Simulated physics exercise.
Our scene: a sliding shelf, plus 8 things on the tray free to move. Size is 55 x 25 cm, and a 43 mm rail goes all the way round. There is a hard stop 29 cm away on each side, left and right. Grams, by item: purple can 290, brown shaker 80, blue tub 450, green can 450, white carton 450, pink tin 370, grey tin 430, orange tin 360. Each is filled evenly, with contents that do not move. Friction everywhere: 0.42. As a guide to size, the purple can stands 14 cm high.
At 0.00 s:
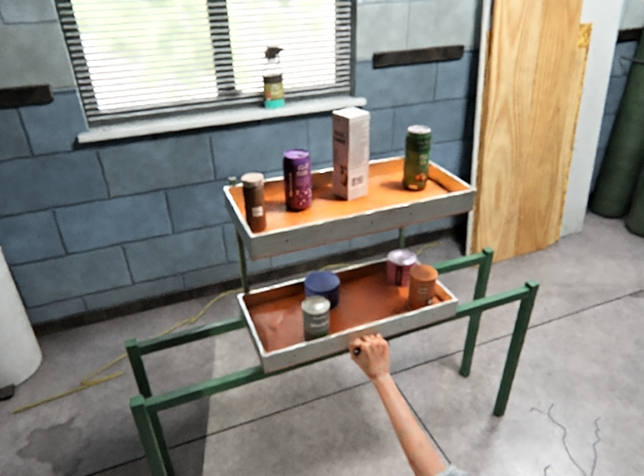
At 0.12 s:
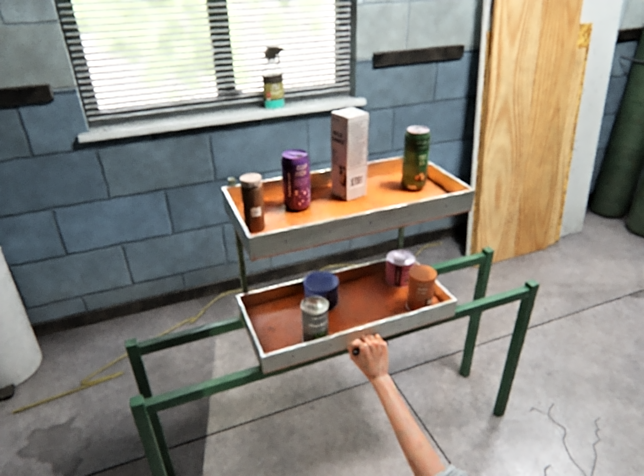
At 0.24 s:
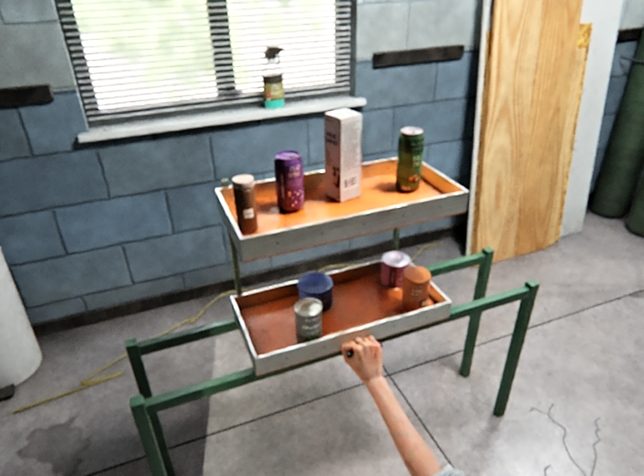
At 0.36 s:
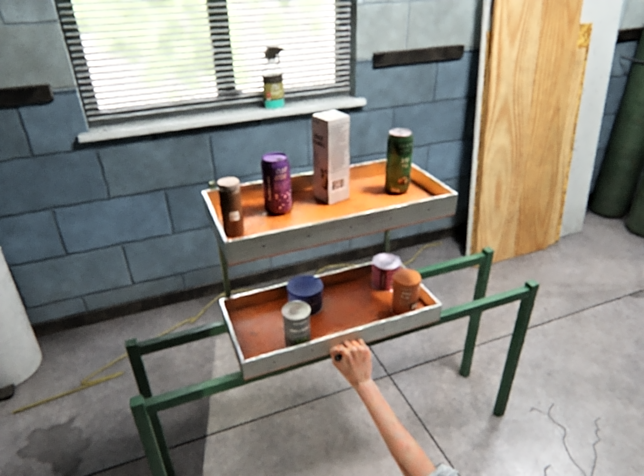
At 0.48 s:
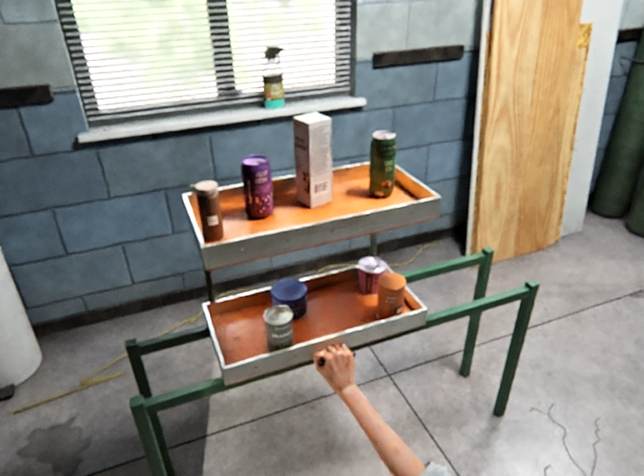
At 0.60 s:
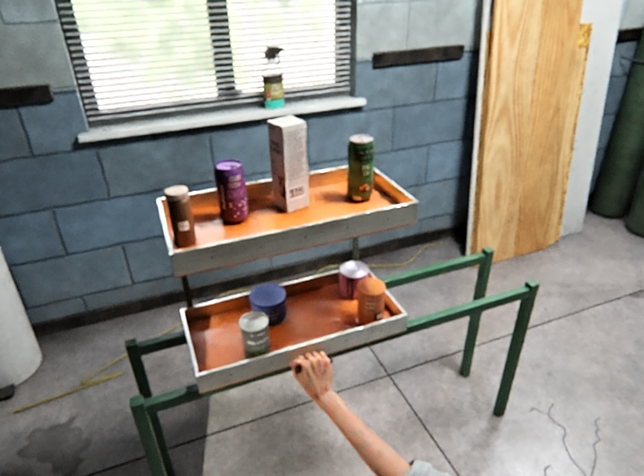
In the video, a hand grips the front edge of a two-level shelf holding cans, tins, a tub and a white carton, and after barely moving at first, slides it left along green rails, the items staying upright.
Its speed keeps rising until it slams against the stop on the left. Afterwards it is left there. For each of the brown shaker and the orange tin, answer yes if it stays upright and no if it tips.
Brown shaker yes, orange tin yes.
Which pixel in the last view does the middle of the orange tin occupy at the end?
Rest point: Near (306, 322).
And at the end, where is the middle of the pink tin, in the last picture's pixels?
My guess is roughly (294, 296).
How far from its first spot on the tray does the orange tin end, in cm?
About 6 cm.
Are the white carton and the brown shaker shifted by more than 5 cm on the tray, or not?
Here the white carton moves off, and the brown shaker is left in place.
After 0.80 s, tray moved 29 cm left.
After 0.90 s, tray moved 29 cm left; brown shaker 12° off upright near (111, 229); orange tin moved 5 cm near (309, 321); white carton 11° off upright.
After 1.30 s, tray moved 29 cm left; orange tin moved 6 cm near (306, 322); brown shaker 5° off upright near (115, 228); white carton 36° off upright.
In the end (2.2 s), toppled on the tray, white carton; not toppled but over 5 cm from the start, purple can, blue tub, pink tin, grey tin and orange tin; the other 2 under 5 cm from the start. In the last view, brown shaker near (118, 229), orange tin near (306, 322).
